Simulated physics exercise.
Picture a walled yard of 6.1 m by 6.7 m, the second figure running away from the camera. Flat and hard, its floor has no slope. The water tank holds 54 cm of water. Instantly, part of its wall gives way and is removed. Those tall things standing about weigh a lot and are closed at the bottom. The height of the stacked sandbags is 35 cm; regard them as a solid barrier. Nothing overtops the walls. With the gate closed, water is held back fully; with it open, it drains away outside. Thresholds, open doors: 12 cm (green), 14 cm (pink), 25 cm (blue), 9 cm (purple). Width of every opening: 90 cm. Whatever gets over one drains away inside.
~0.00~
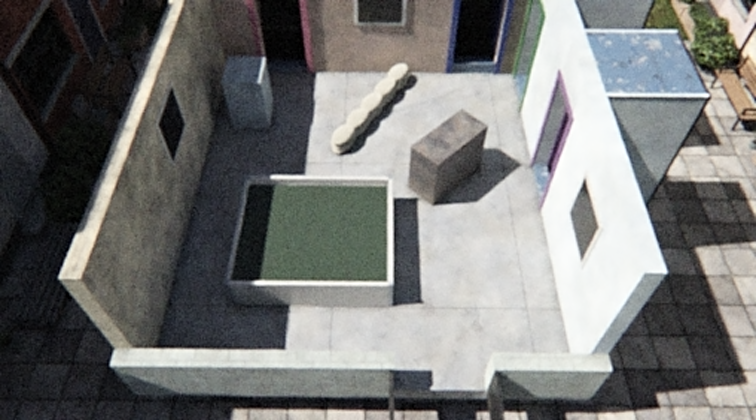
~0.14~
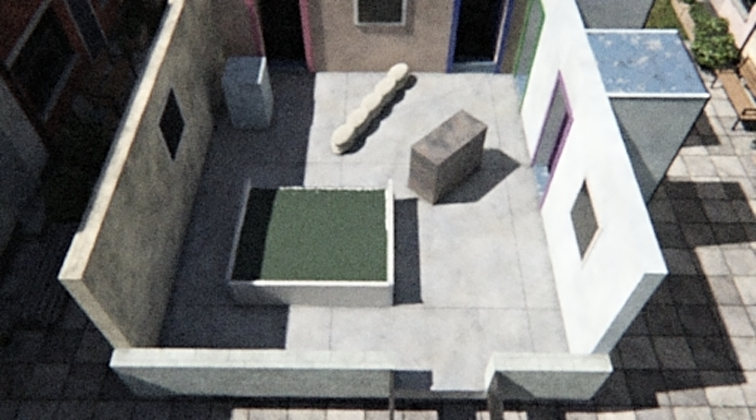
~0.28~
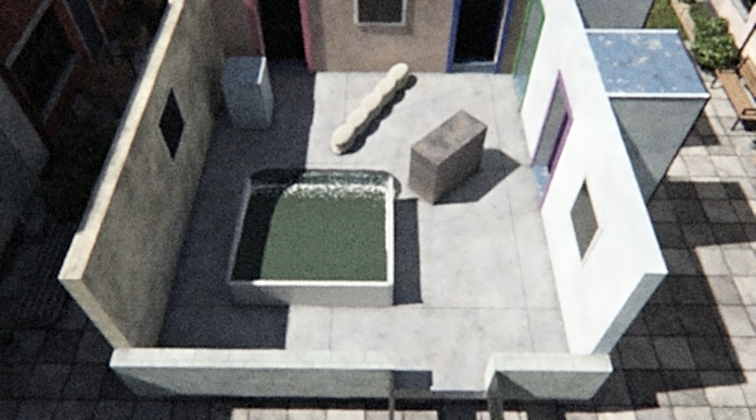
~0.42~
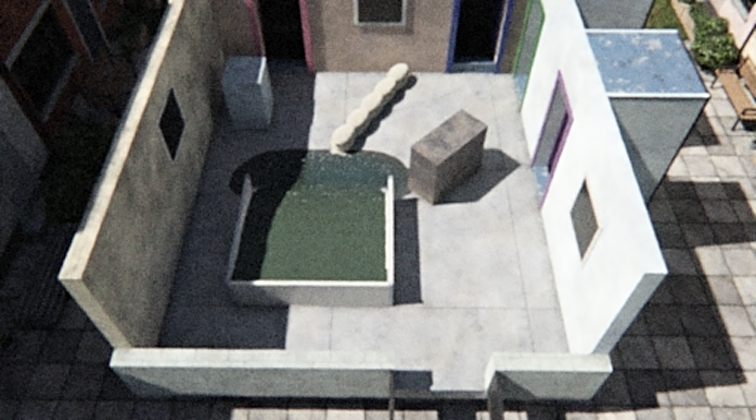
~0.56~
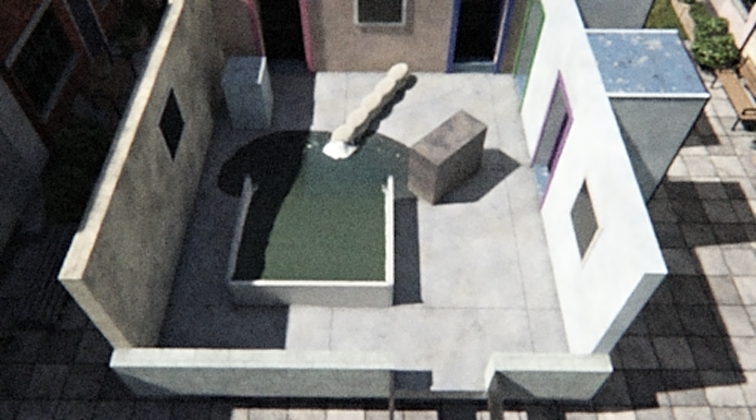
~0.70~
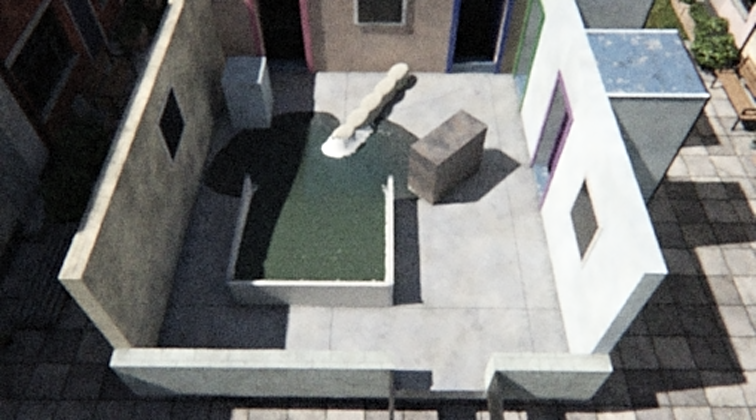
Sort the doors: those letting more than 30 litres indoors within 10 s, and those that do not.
The green door is among those letting more in; the pink door is among those letting more in; the blue door is among those that do not; the purple door is among those that do not.
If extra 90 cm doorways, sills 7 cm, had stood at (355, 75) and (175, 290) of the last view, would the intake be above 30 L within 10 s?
In turn: Beyond it, short of it.
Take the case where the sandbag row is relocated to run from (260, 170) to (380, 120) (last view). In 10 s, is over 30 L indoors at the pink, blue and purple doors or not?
Then, at the pink door it's not exceeded, at the blue door it's not exceeded, at the purple door it's not exceeded.
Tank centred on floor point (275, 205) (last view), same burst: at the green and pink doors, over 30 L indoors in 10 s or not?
Measured against the limit, the green door stays within it and the pink door goes beyond it.
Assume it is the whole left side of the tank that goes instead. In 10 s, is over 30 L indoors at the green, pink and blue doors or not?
Note: Green short of the mark, pink short of the mark, blue short of the mark.
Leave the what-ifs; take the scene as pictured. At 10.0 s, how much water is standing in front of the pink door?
Depth: Approx. 7.5 cm.
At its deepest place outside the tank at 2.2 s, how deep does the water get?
32 cm or so.
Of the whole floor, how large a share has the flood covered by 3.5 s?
Wet share: Near 55 percent.
After 1.4 s water covers 35 % of the floor and is deepest (36 cm) near (341, 160); green door not reached, pink door 20 cm at the sill, 0 L in, blue door not reached, purple door not reached.
After 2.2 s water covers 45 % of the floor and is deepest (32 cm) near (296, 73); green door not reached, pink door 28 cm at the sill, 47 L in, blue door 16 cm at the sill, 0 L in, purple door not reached.
After 3.5 s water covers 55 % of the floor and is deepest (28 cm) near (389, 79); green door 25 cm at the sill, 58 L in, pink door 21 cm at the sill, 119 L in, blue door 20 cm at the sill, 0 L in, purple door not reached.
After 6.0 s water covers 75 % of the floor and is deepest (18 cm) near (321, 73); green door 12 cm at the sill, 120 L in, pink door 13 cm at the sill, 139 L in, blue door 13 cm at the sill, 0 L in, purple door 5 cm at the sill, 0 L in.
After 10.0 s water covers 95 % of the floor and is deepest (10 cm) near (151, 370); green door 8 cm at the sill, 121 L in, pink door 7 cm at the sill, 139 L in, blue door 7 cm at the sill, 0 L in, purple door 5 cm at the sill, 0 L in.
